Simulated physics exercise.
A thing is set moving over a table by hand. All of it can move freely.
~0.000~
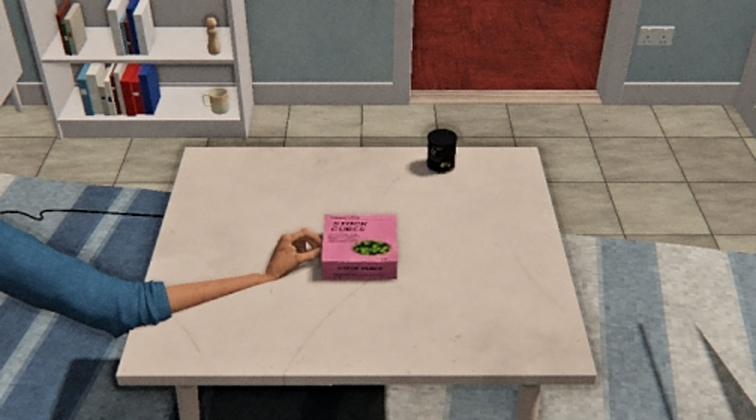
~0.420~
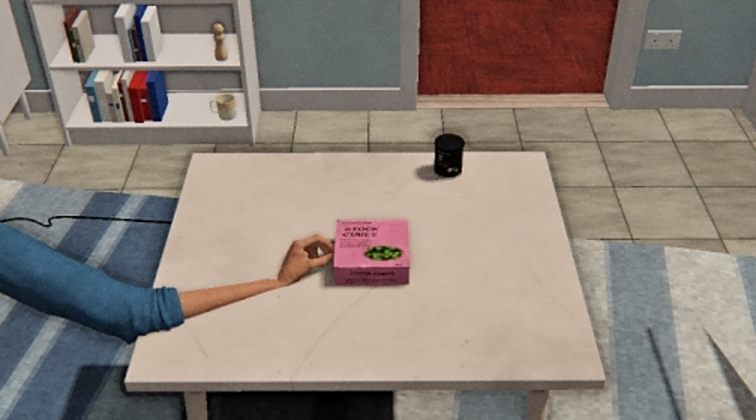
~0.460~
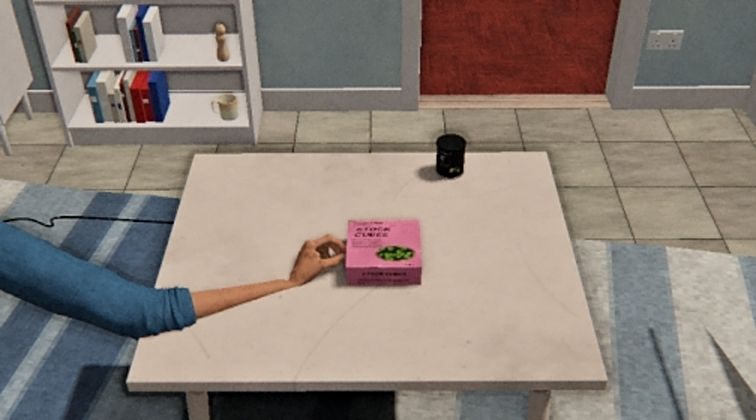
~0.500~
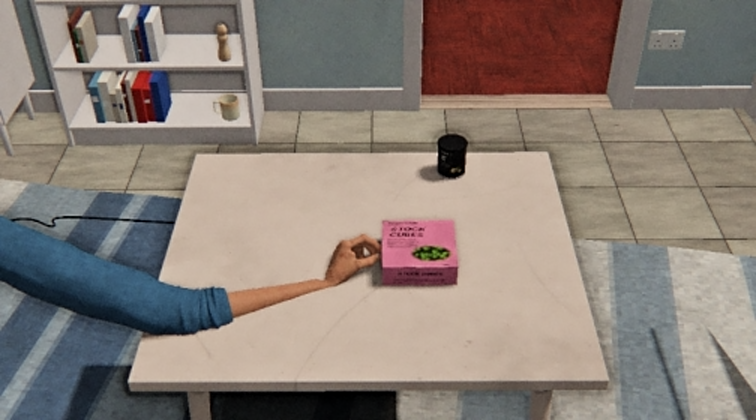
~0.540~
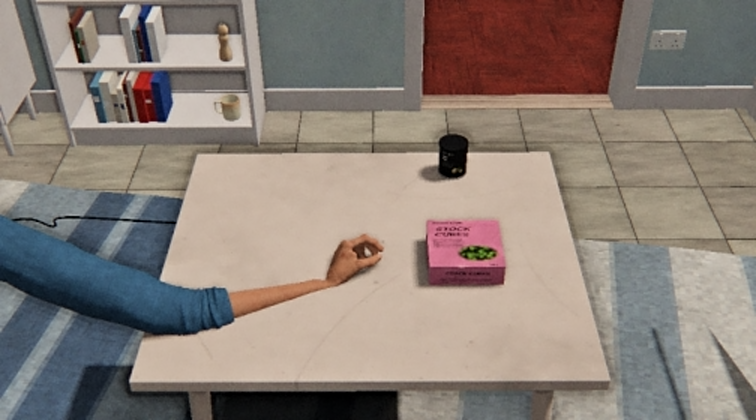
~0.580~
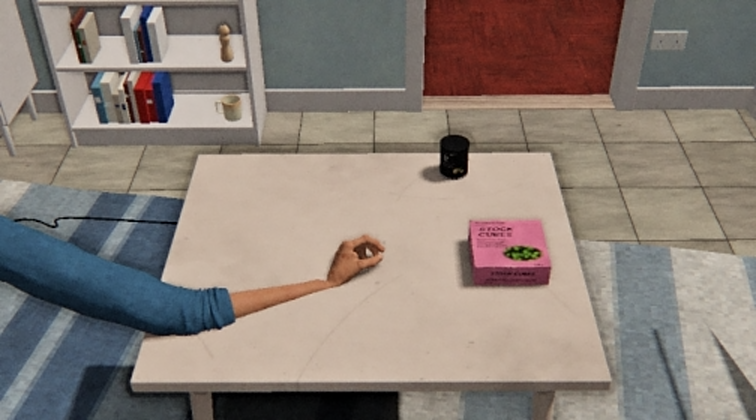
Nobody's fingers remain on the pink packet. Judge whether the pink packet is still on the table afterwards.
Comes down.
Around 0.68 s, pink packet now off the table.
Around 0.88 s, things are still on the move.
Around 1.08 s, as before.
Finally (1.3 s), off the table, pink packet.
